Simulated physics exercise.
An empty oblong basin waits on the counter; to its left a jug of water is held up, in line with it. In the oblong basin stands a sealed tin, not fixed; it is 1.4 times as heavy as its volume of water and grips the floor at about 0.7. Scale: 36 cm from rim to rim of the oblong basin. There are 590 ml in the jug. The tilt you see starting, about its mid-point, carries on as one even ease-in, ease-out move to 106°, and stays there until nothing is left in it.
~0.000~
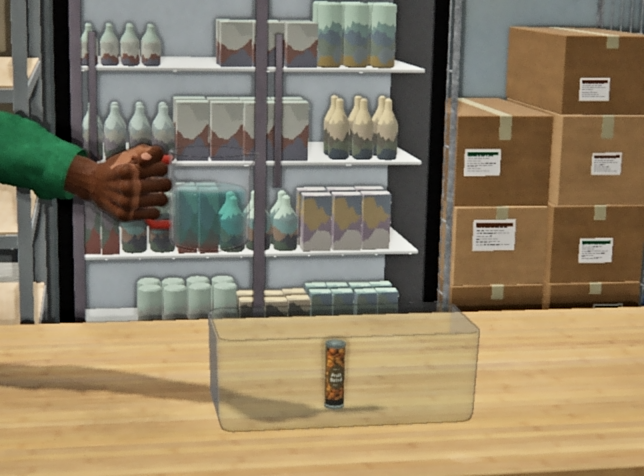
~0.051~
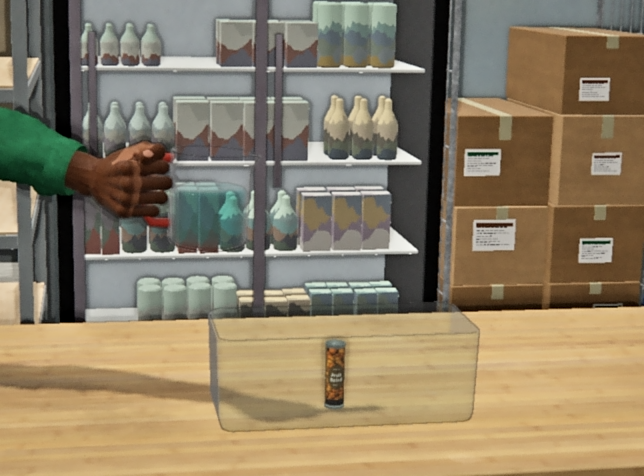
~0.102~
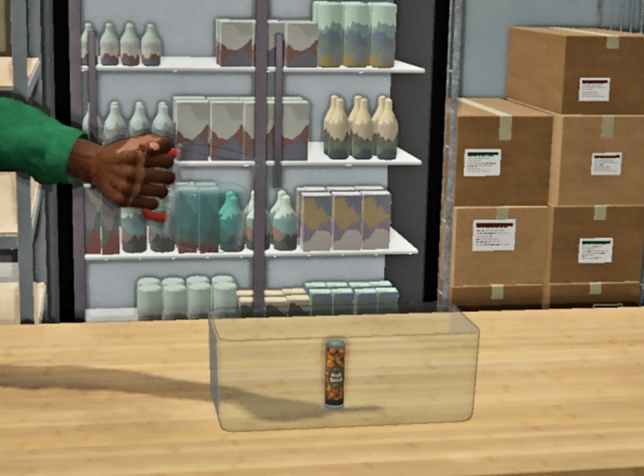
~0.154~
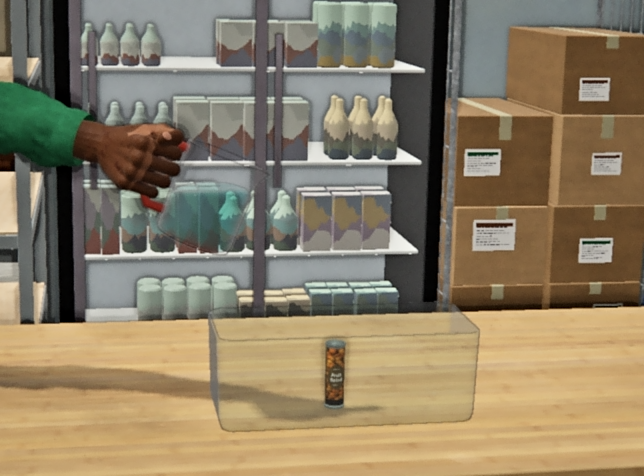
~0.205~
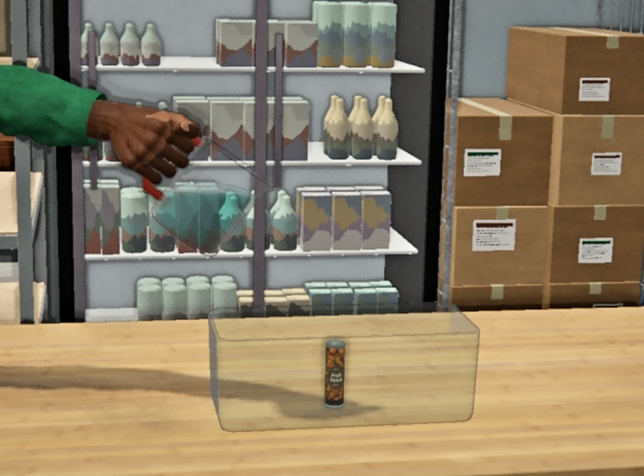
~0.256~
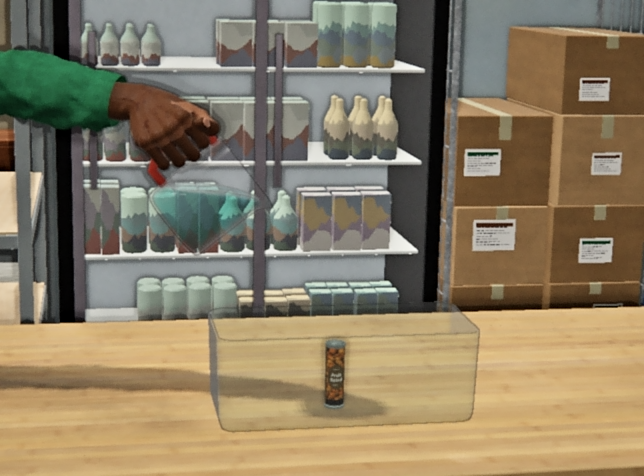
In a storeroom, a green-sleeved hand tilting a clear jug rightward, above and left of a clear basin on a wooden counter.
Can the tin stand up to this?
The tin goes over.
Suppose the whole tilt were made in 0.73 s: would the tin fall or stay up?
The tin topples.
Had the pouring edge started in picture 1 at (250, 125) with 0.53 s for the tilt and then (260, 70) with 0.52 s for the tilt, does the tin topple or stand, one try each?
First it topples; then it falls.
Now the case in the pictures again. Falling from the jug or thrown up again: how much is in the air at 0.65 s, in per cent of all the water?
Near 22 in a hundred.
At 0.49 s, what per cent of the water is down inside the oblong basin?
Near 8 in a hundred.
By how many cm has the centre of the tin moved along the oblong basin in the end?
Some 9.5 cm.
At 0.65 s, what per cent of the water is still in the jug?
Near 18 in a hundred.
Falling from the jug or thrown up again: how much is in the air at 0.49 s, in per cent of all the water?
Some 34 per cent.
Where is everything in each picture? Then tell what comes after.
In the first picture, tilt 0°; pouring edge (259, 153); surface from (171, 188) to (246, 187); the oblong basin's rim runs from (213, 326) to (466, 318); the tin's top is at (335, 346).
In the second picture, tilt 3°; pouring edge (261, 155); surface from (172, 189) to (247, 187).
In the third picture, tilt 10°; pouring edge (266, 162); surface from (172, 190) to (248, 188).
In the fourth picture, tilt 21°; pouring edge (271, 173); surface from (169, 194) to (251, 189).
In the fifth picture, tilt 36°; pouring edge (275, 189); surface from (160, 197) to (256, 192).
In the sixth picture, tilt 52°; pouring edge (274, 207); surface from (154, 190) to (260, 199).
By 0.49 s the tilt is 105° and 59 per cent is still to pour; the tin stands where it began.
By 0.65 s the tilt is 106° and 18 per cent is still to pour; the tin stands 1 cm from where it began.
By 0.83 s the tilt is 106° and 4 per cent is still to pour; the tin leans 17°.
By 1.02 s the tilt is 106° and 1 per cent is still to pour; the tin lies on its side.
At rest the tin lies on its side.
